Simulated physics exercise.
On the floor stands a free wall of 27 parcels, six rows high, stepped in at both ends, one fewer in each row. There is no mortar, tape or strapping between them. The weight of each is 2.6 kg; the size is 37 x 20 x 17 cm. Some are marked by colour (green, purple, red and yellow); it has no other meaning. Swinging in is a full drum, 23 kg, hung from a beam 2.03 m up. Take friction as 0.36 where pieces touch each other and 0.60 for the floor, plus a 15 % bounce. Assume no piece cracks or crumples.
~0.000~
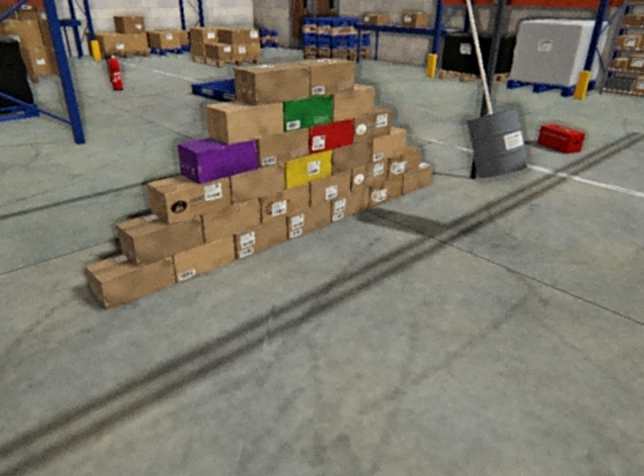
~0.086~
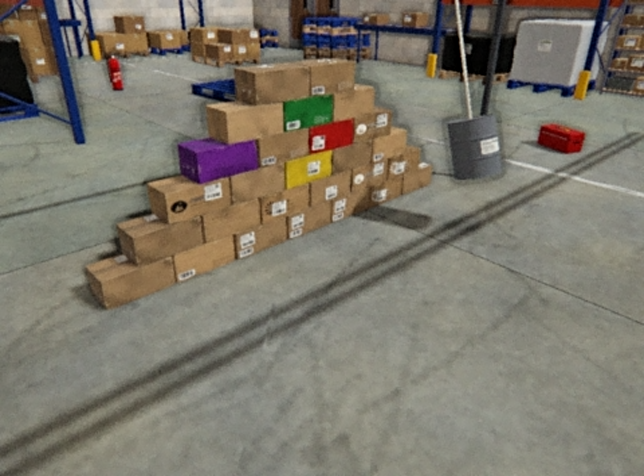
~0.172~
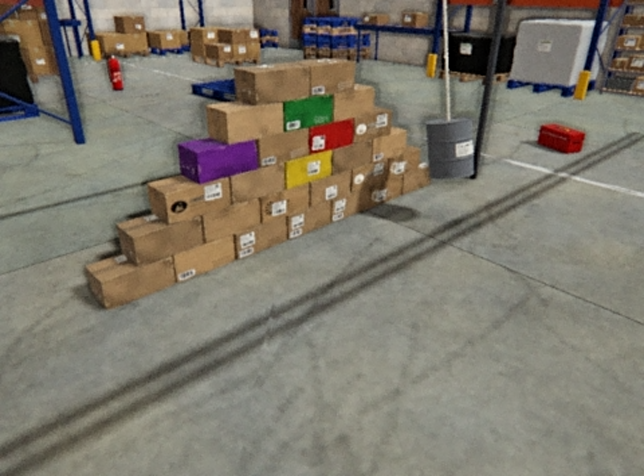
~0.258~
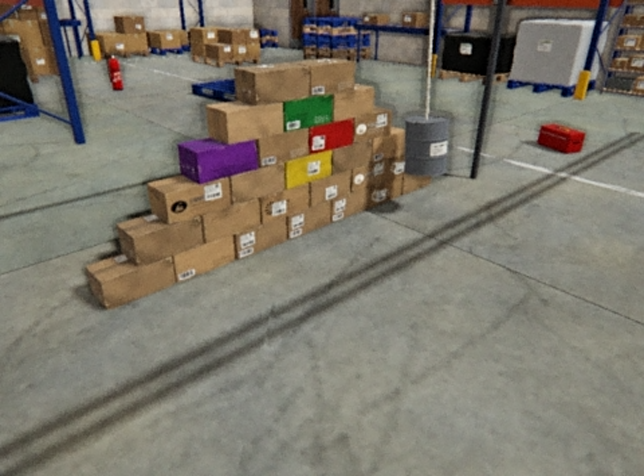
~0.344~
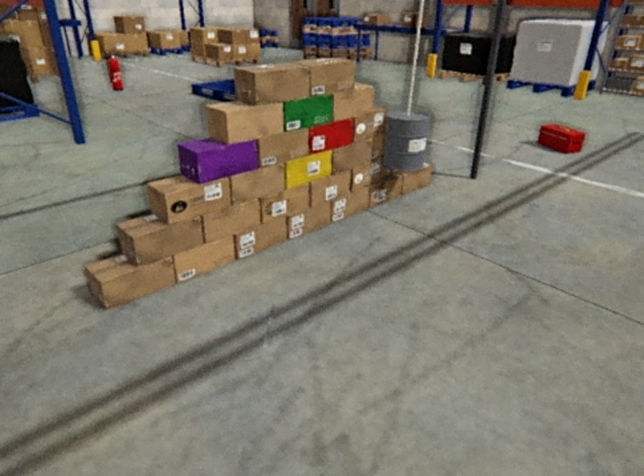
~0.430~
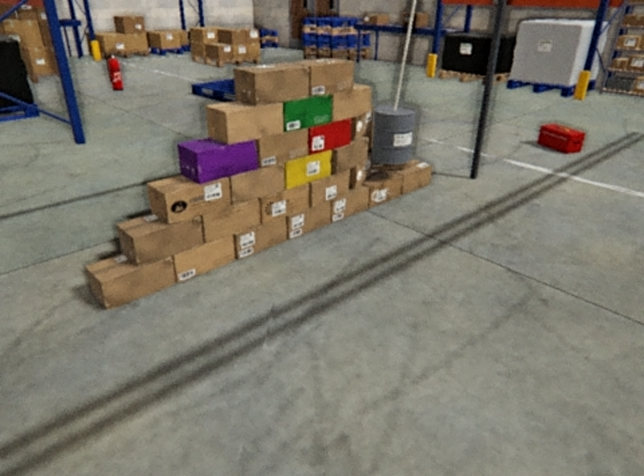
To begin with, a stepped wall of cardboard boxes, with purple, green, red and yellow ones among the brown, stands on a warehouse floor as a grey drum hangs tilted at its right. The drum swings leftward, reaches the wall's right side, and pushes in against the boxes there, shifting a few.
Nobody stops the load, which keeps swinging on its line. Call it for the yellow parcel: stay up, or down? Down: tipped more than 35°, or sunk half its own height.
Not down.
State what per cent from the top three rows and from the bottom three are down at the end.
From above it's 70%, from below it's 20%.
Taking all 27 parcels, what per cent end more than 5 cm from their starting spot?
Shifted: 35 per cent.
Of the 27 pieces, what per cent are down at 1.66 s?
35 per cent.
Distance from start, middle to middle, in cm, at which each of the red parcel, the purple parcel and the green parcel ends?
I'd estimate red at 60 cm, purple at 0 cm and green at 80 cm.
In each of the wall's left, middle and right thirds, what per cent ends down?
0, 40 and 70 per cent, from left to right.
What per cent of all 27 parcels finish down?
About 35 per cent.
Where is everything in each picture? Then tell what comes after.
In the first picture (places mark the middle of the side facing us), drum (508, 142) line 23° before plumb; yellow parcel (310, 170); red parcel (333, 136); purple parcel (229, 161); nothing disturbed.
Drum (484, 147) line 18° before plumb; yellow parcel (310, 170), in the second picture.
Drum (458, 150) line 11° before plumb; yellow parcel (310, 170), in the third picture.
Drum (433, 150) line 4° before plumb; yellow parcel (310, 170), in the fourth picture.
Drum (411, 145) line 2° past plumb; yellow parcel (310, 169); 4 disturbed, none down, in the fifth picture.
Drum (397, 140) line 7° past plumb; yellow parcel (310, 170); red parcel (332, 136); green parcel (309, 113); 6 disturbed, none down, in the sixth picture.
After 0.60 s, line 15° past plumb; none of the 27 parcels down, 8 disturbed; yellow parcel unmoved; red parcel shifted 18 mm.
After 1.22 s, line 16° past plumb; 2 of the 27 parcels down; yellow parcel unmoved; green parcel leaning 18°.
After 1.66 s, line 5° before plumb; 10 of the 27 parcels down; yellow parcel unmoved; green parcel leaning 49°, 11 cm lower.
After 1.94 s, line 17° before plumb; 10 of the 27 parcels down; yellow parcel unmoved; green parcel on its side.
At rest (2.7 s), line 6° before plumb; 10 of the 27 parcels down; yellow parcel unmoved; green parcel on its side; red parcel on its side. As the last picture would show them, middles, yellow parcel near (299, 166), green parcel near (236, 199).
